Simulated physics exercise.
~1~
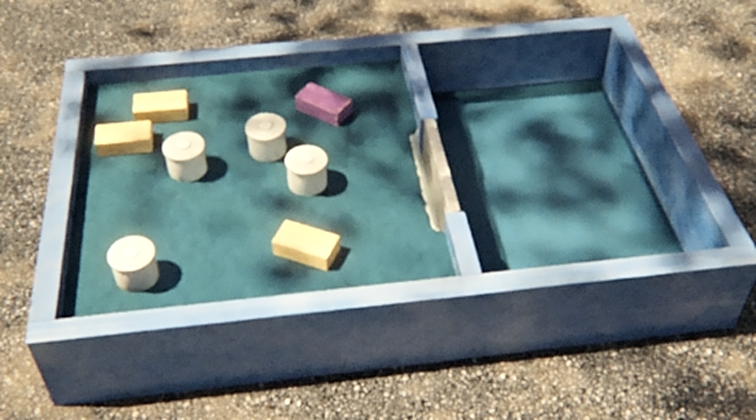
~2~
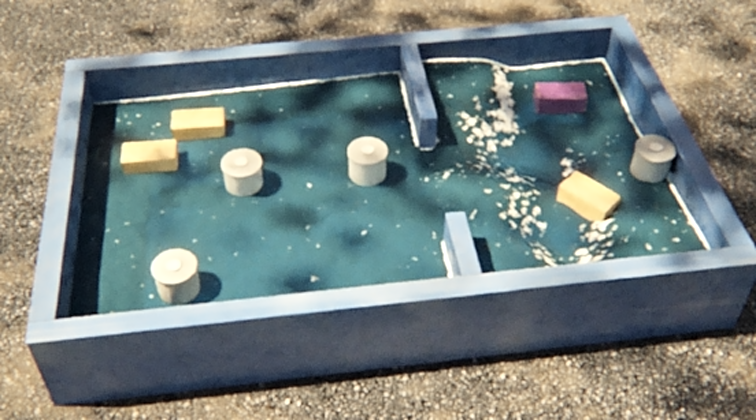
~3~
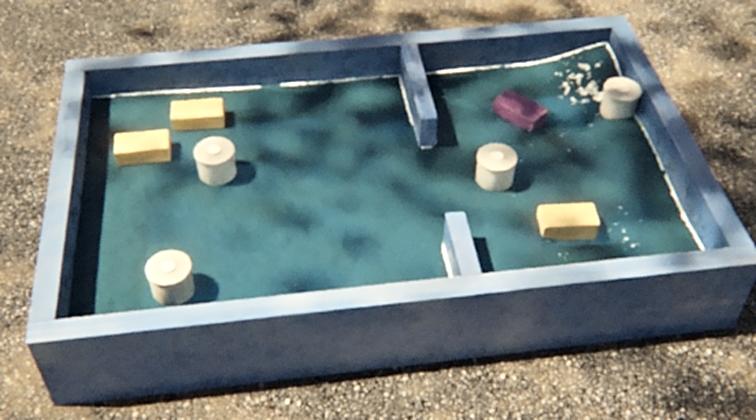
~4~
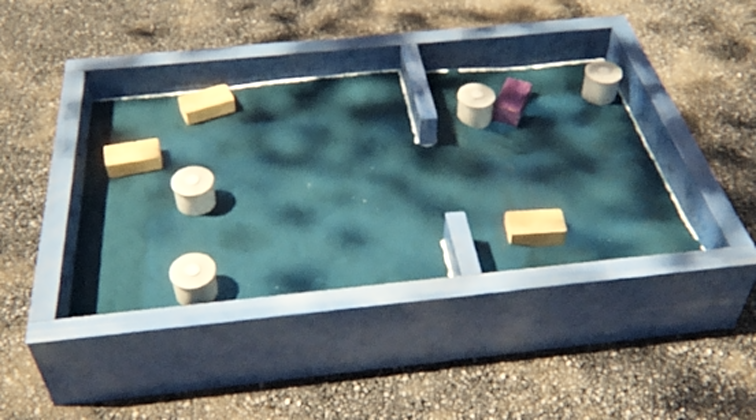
A blue-walled basin of dark green water sits on gravelly ground, seen from above at an angle and split by a dividing wall with a pale board at its gap. Four white tubs, three yellow blocks and a purple block float on the left side. The board disappears and water surges right in white foam, carrying the purple block, a yellow block and a tub through. Another tub drifts through the gap as the foam fades. Finally, two tubs, the purple block and one yellow block float on the right, the rest remaining left.
